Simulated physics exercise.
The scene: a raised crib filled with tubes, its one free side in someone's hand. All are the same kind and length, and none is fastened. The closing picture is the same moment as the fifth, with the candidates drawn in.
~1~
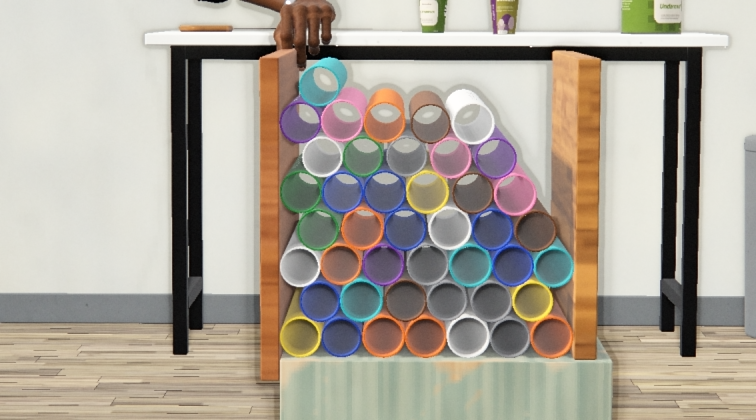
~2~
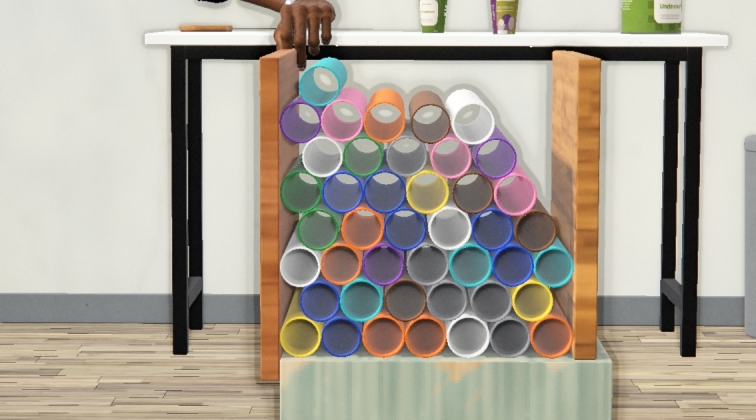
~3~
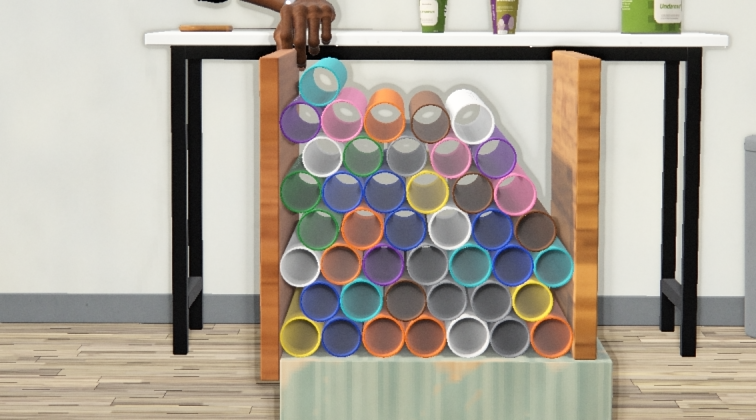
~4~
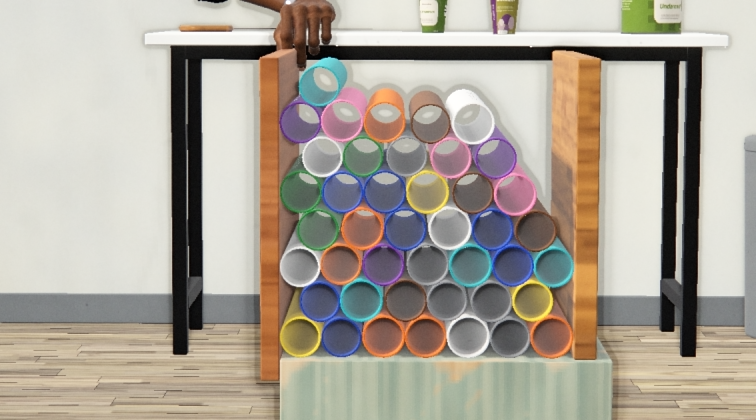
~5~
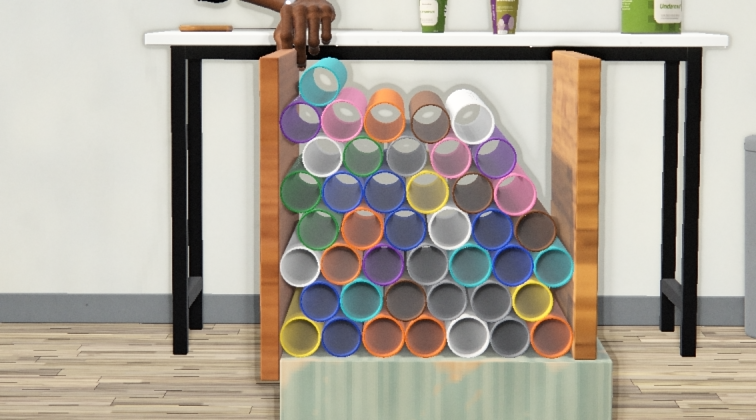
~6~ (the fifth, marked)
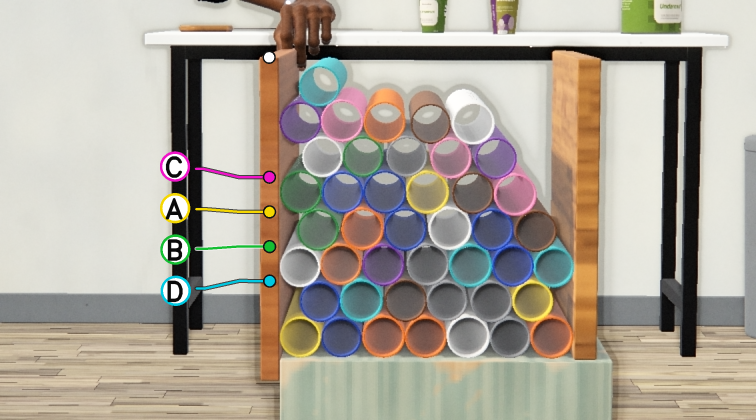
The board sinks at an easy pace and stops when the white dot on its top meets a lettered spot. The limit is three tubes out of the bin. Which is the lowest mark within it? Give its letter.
No lower than A.
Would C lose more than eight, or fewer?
It loses fewer than eight.
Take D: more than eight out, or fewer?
Fewer than eight.
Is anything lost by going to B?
At B: Yes.
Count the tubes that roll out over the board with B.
With B, five.
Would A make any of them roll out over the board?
At A: Yes.
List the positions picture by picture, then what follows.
A brown tube (473, 193); a pink tube (451, 158); an orange tube (384, 122), in the first frame.
An orange tube (384, 122); side board (282, 200), in the second frame.
A yellow tube (300, 336); a grey tube (510, 338), in the third frame.
A grey tube (447, 301); a purple tube (383, 265), in the fourth frame.
A green tube (318, 230); a brown tube (536, 231); a brown tube (473, 193), in the fifth frame.
On the copy, A at (270, 212); B at (270, 247); C at (270, 178); D at (270, 281); the white dot at (269, 57).
On A. First, top of the board (279, 127).
Then, top of the board (279, 206).
Finally, top of the board (279, 211), two out over the board.
By contrast, B more than three out over the board; C two out over the board; D more than three out over the board.
